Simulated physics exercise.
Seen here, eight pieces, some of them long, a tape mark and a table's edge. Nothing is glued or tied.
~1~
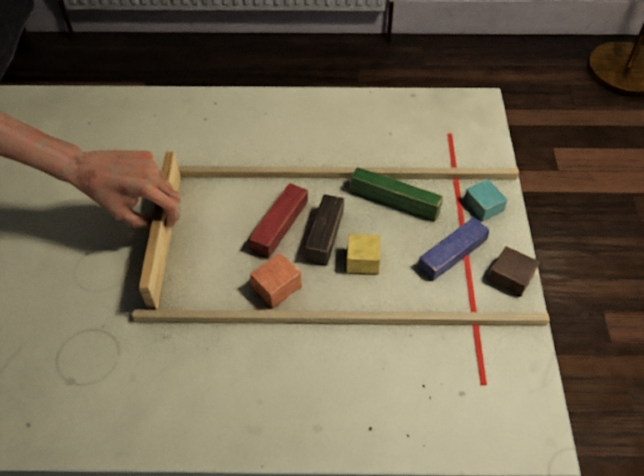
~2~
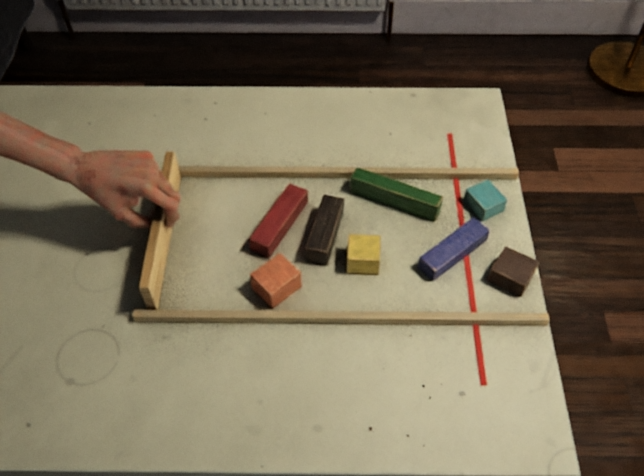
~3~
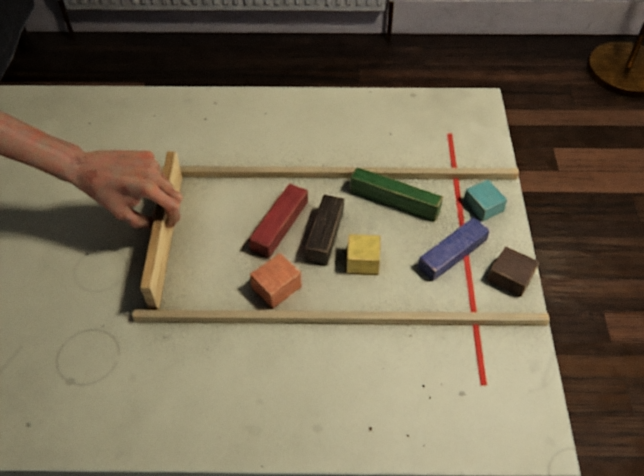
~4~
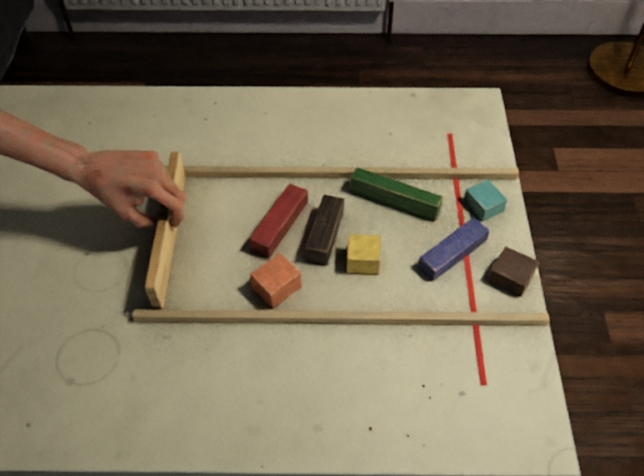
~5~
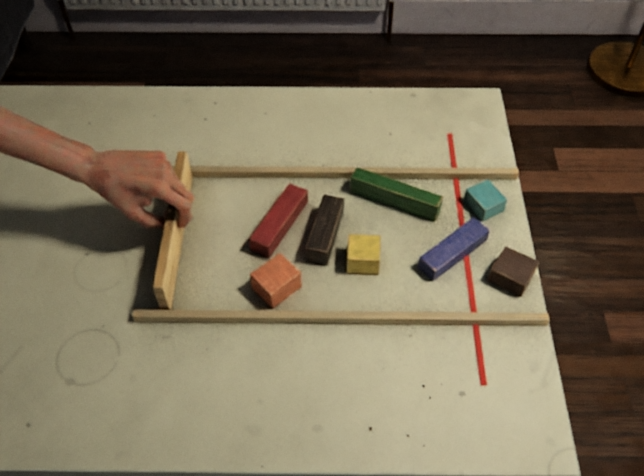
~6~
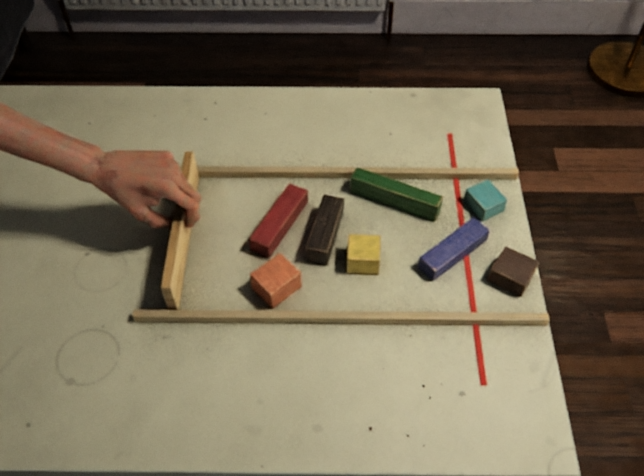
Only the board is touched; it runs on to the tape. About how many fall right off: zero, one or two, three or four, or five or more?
In the end the number that fall off is three or four.
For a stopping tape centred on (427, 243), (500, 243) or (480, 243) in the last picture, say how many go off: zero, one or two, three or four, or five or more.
The falls would be one or two; five or over; either three or four.
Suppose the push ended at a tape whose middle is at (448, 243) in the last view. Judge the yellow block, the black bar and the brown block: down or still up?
The yellow block stays on, the black bar is kept, the brown block drops off.
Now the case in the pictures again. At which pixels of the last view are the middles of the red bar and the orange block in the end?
About (474, 221), and the other about (498, 282).
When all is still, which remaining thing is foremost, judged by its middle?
The yellow block.
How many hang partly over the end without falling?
That would be 2.
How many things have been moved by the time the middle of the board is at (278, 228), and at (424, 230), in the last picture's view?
The counts are 2 and 8.
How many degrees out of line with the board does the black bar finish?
About 0°.
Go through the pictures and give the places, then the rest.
In the first frame, brown block (513, 271); turquoise block (485, 200); blue bar (454, 248); board (162, 227); tape (465, 243).
In the second frame, turquoise block (485, 200); red bar (279, 220).
In the third frame, blue bar (454, 248); black bar (326, 229).
In the fourth frame, brown block (513, 271); green bar (395, 194).
In the fifth frame, turquoise block (485, 200); orange block (276, 281).
In the sixth frame, brown block (513, 271); turquoise block (485, 200); blue bar (454, 248); board (181, 228); tape (465, 243).
Soon after, none off yet; brown block at rest near (513, 271); turquoise block at rest near (485, 200); blue bar at rest near (454, 248).
At rest, the number that fall off is three or four; fallen, blue bar, turquoise block and brown block.
